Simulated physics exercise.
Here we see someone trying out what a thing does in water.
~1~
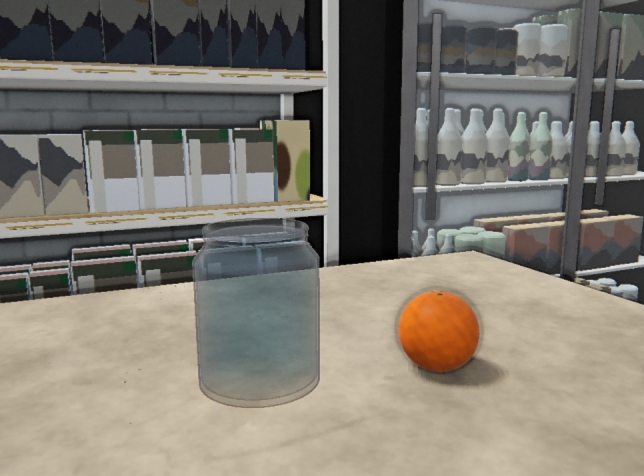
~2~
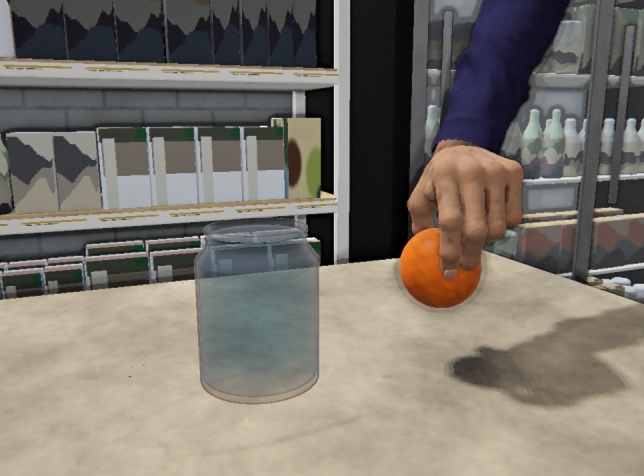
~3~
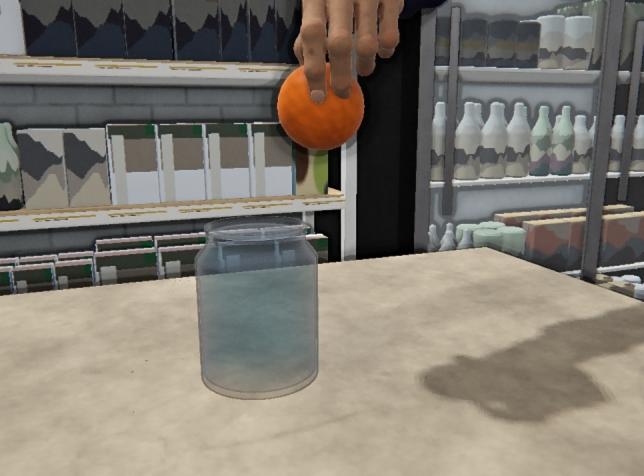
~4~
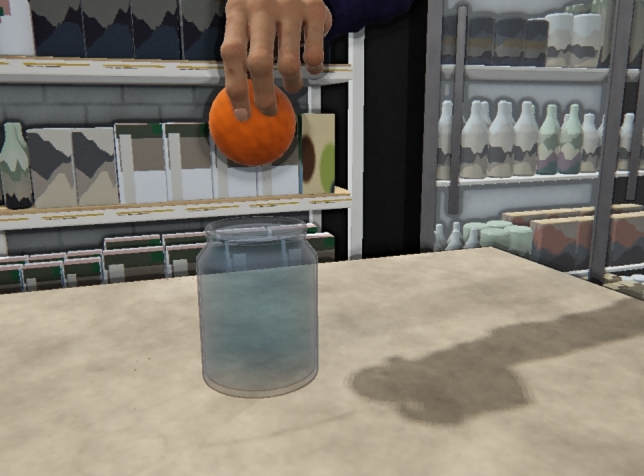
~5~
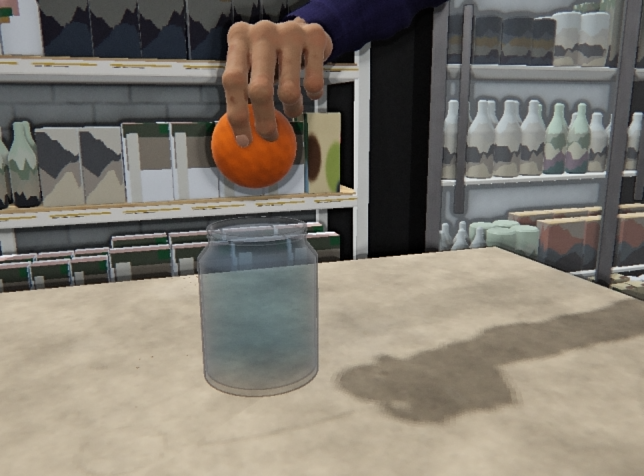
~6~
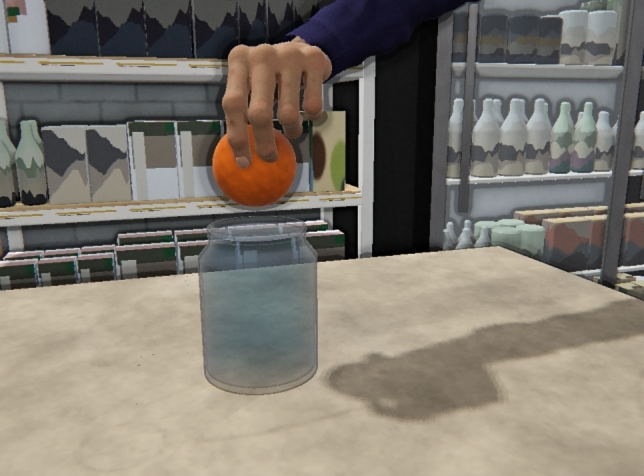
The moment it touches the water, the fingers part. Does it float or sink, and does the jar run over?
Once released it stays up top; meanwhile the jar pours over the edge.
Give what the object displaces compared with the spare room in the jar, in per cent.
I reckon close to 530 in a hundred.
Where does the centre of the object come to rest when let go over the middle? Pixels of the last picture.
Near (258, 248).
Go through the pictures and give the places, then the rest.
In the first frame, the orange lies on the top at (438, 330); jar (258, 301) nearly full.
In the second frame, a hand picks up the orange at (440, 267); jar nearly full, surface at (256, 234).
In the third frame, the orange is carried over at (321, 107); jar (258, 297) nearly full.
In the fourth frame, the orange is above the jar at (253, 123); jar nearly full, surface at (257, 232).
In the fifth frame, the orange comes down at (255, 146); jar (260, 296) nearly full.
In the sixth frame, the orange is just over the surface at (255, 166); jar nearly full, surface at (257, 232).
Soon after, the orange enters the water; the jar is full to the brim; some has gone over the rim.
Later, the orange comes up again; the jar is full to the brim; some has gone over the rim.
In the end, the orange floats; the jar is full to the brim; some has gone over the rim.
